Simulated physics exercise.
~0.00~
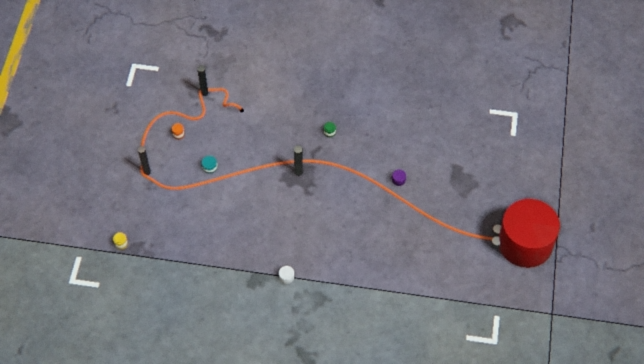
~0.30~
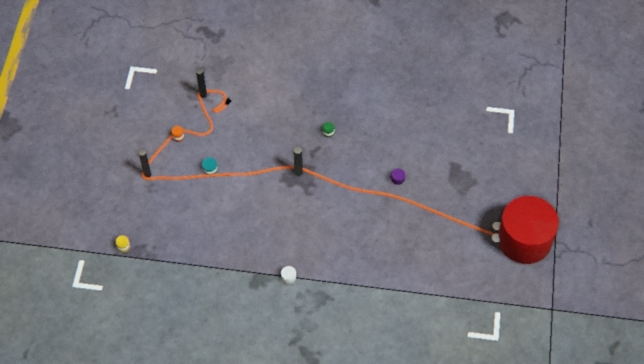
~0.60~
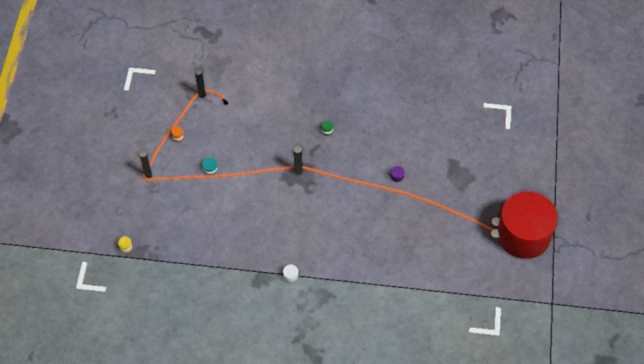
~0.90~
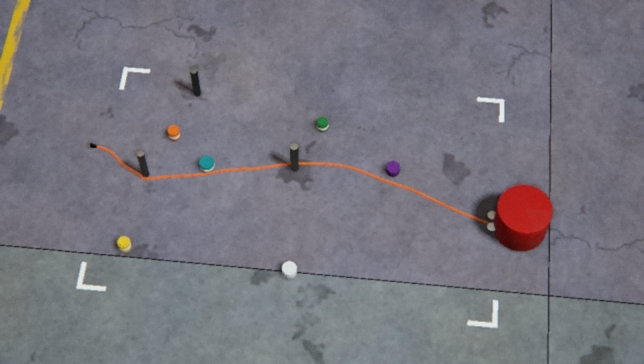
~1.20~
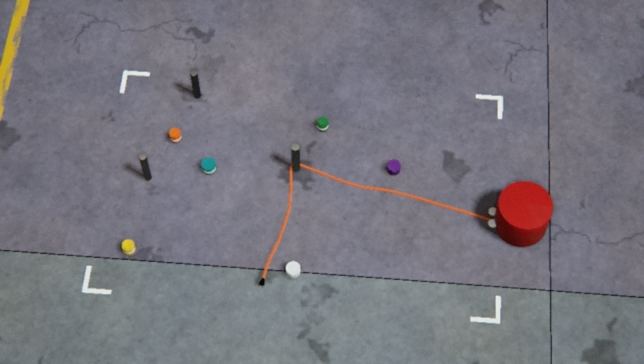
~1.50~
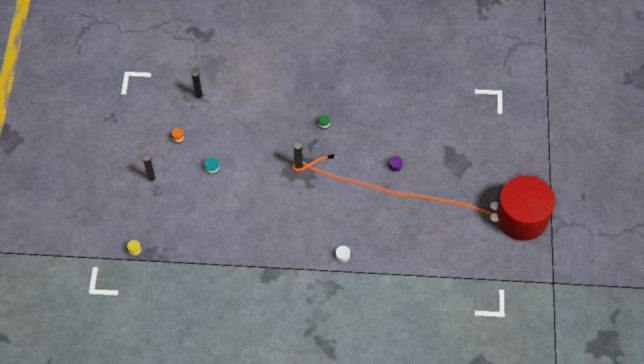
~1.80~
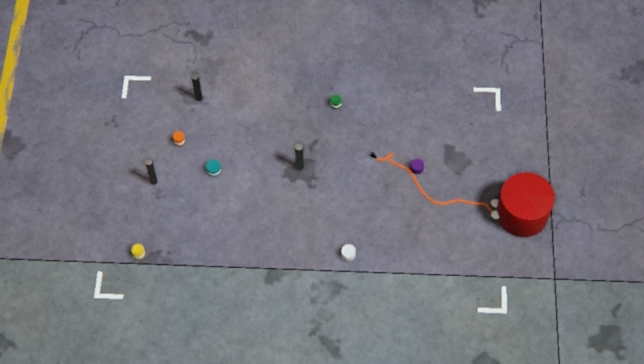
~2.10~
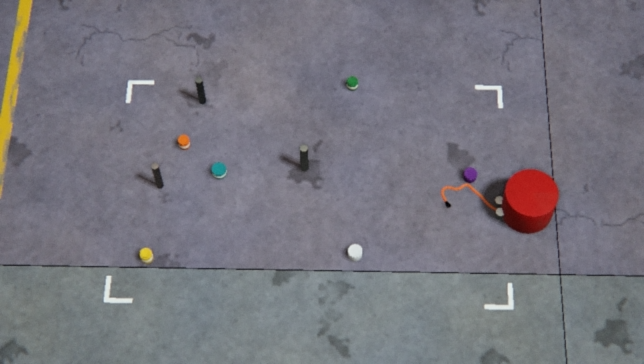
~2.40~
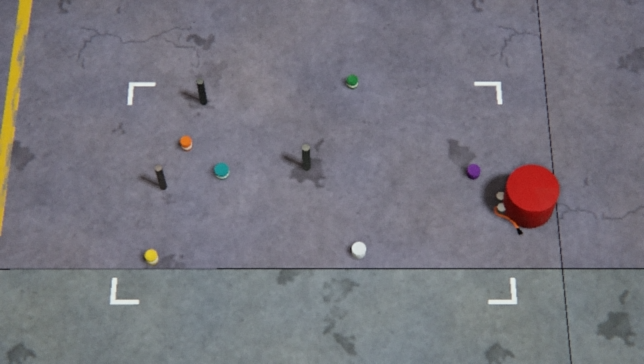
A big red drum reeled in an orange cord from around three dark posts, and as it whipped free it knocked the white, green and purple tubs aside, until only a short end hung by the drum.
